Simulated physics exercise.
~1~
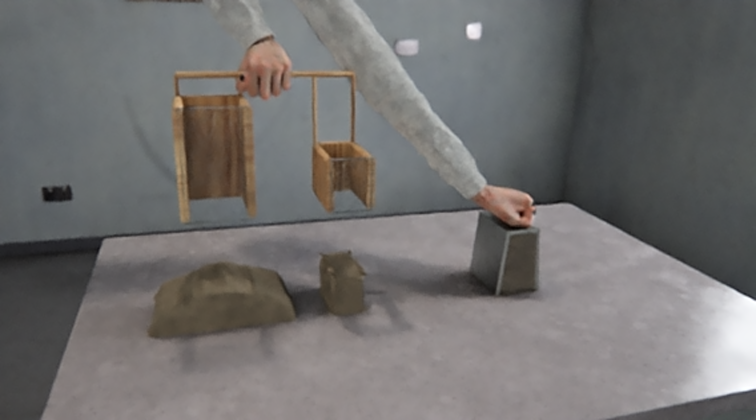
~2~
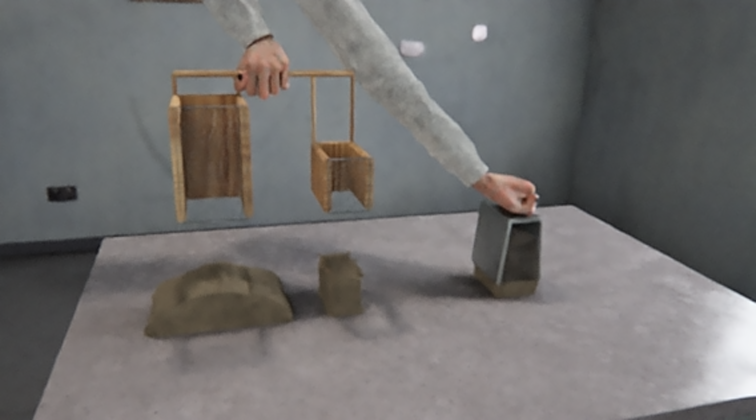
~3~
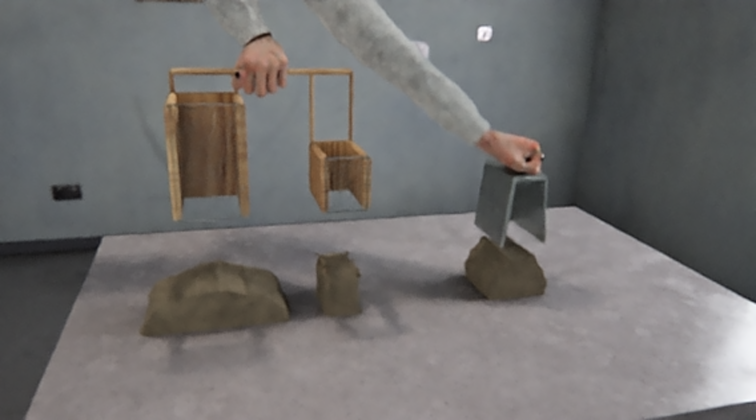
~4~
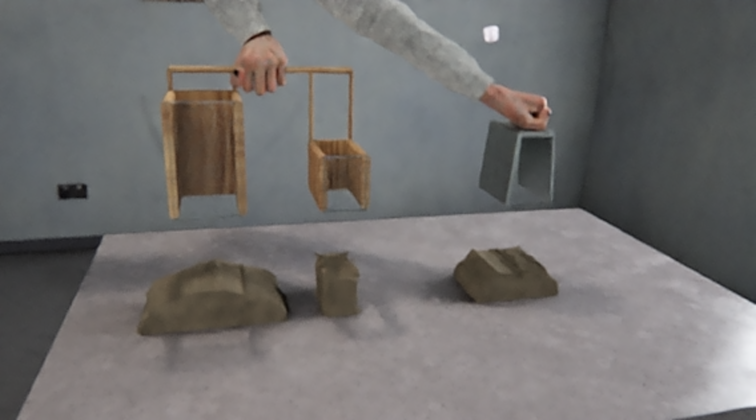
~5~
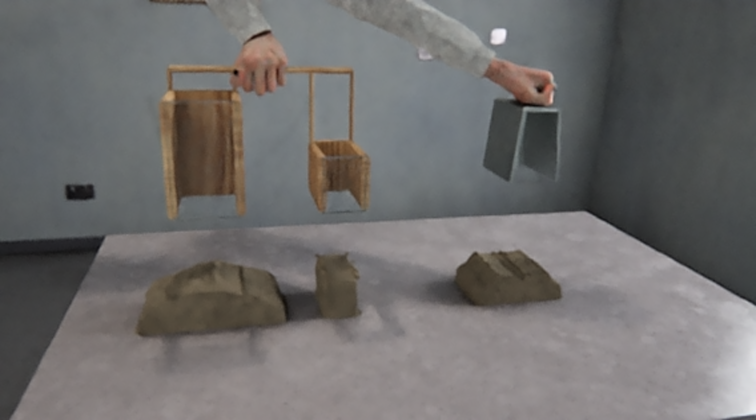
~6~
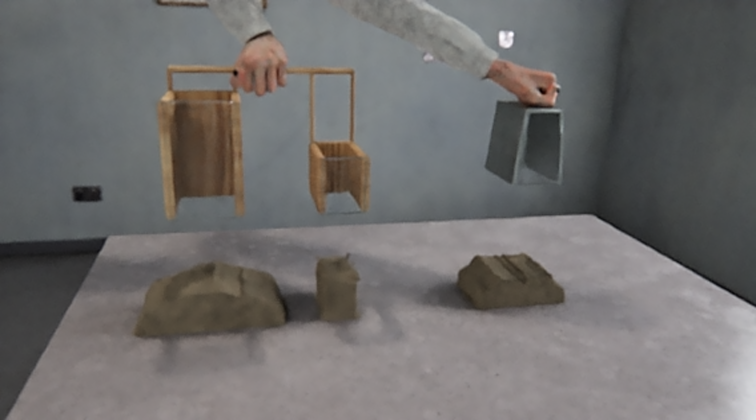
A block of wet sand slumped into a low, lumpy mound as a hand lifted a grey metal tin off it on the right, while another hand held two joined wooden moulds above two sand piles, and the tin ended up hanging clear.
